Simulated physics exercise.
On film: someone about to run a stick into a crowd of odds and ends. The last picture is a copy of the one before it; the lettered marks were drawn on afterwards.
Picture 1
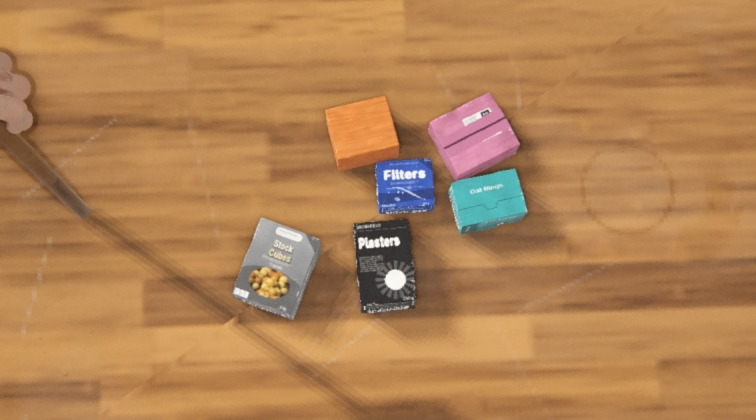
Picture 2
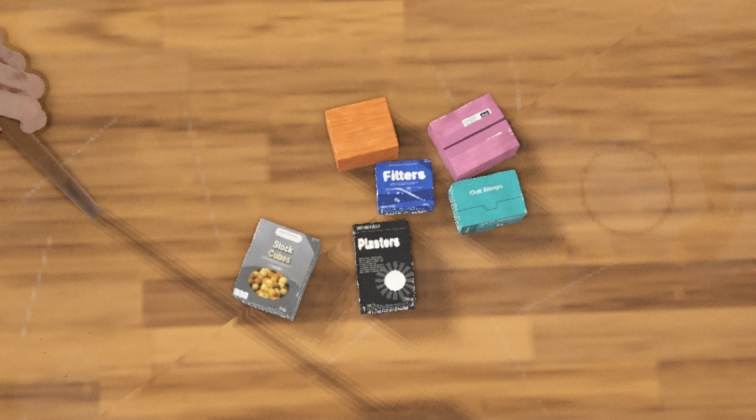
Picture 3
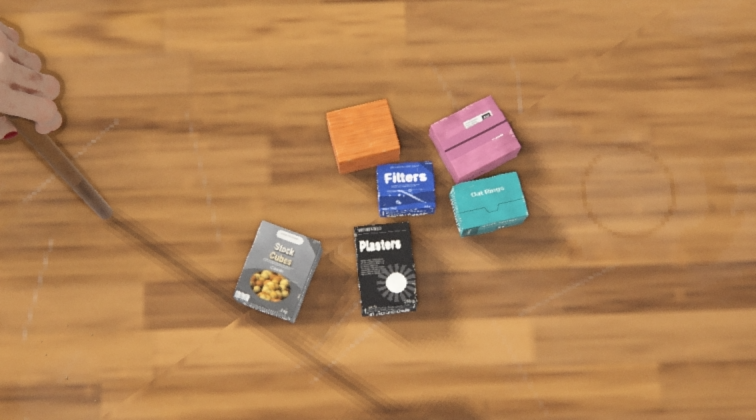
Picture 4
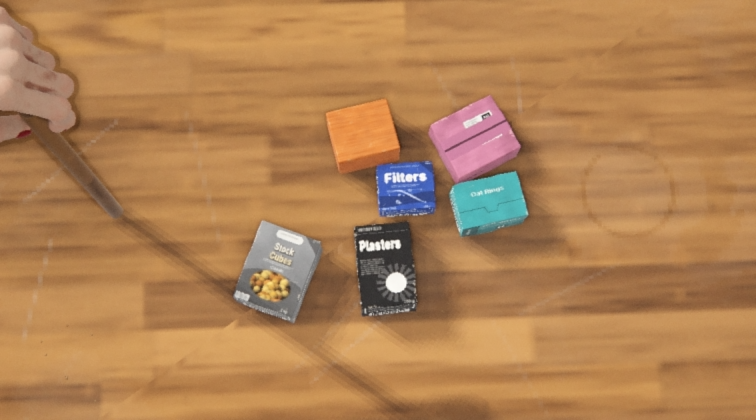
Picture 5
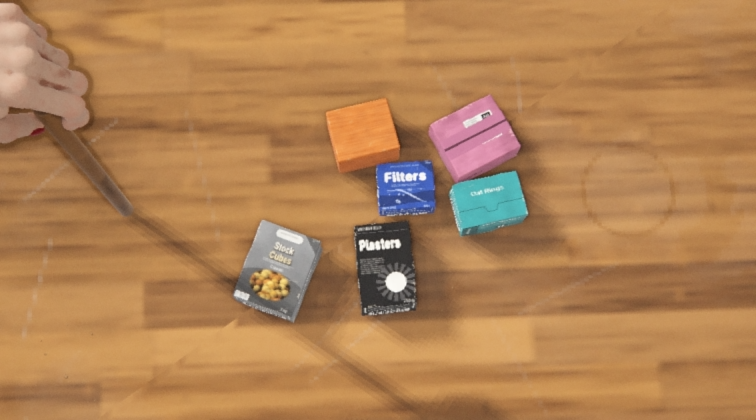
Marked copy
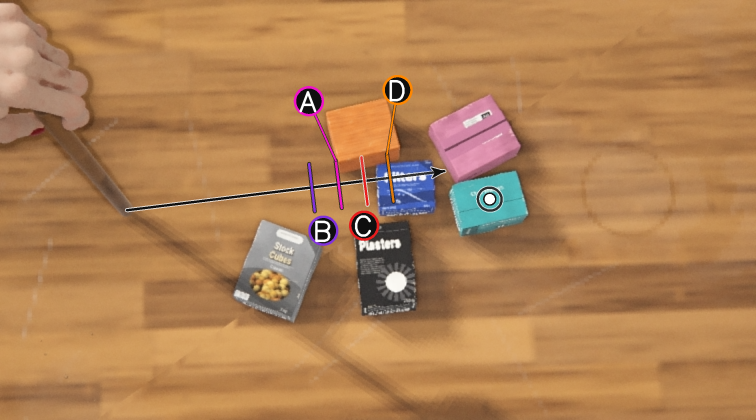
A hand holding a long, thin stick edged in a little from the left, while the grey, black, blue, orange, pink and turquoise boxes stayed still on the wooden surface.
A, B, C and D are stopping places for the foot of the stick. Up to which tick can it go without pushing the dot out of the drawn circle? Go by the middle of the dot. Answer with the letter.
Up to mark D.
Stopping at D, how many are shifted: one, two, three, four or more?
It has moved one.
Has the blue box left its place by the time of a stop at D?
Yes.
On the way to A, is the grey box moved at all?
By then, no.
On the marked copy, A at (339, 184); B at (312, 188); C at (364, 181); D at (390, 178); the arrow from (127, 210) to (445, 171); the white dot at (489, 200).
Taking D. A third of the way, foot of the stick (222, 199).
Two thirds of the way, foot of the stick (319, 187).
When it is over, foot of the stick (390, 179); blue box (423, 192); the dot is still in its ring.
As for the rest, A keeps the dot in but is short; B keeps the dot in but is short; C keeps the dot in but is short.
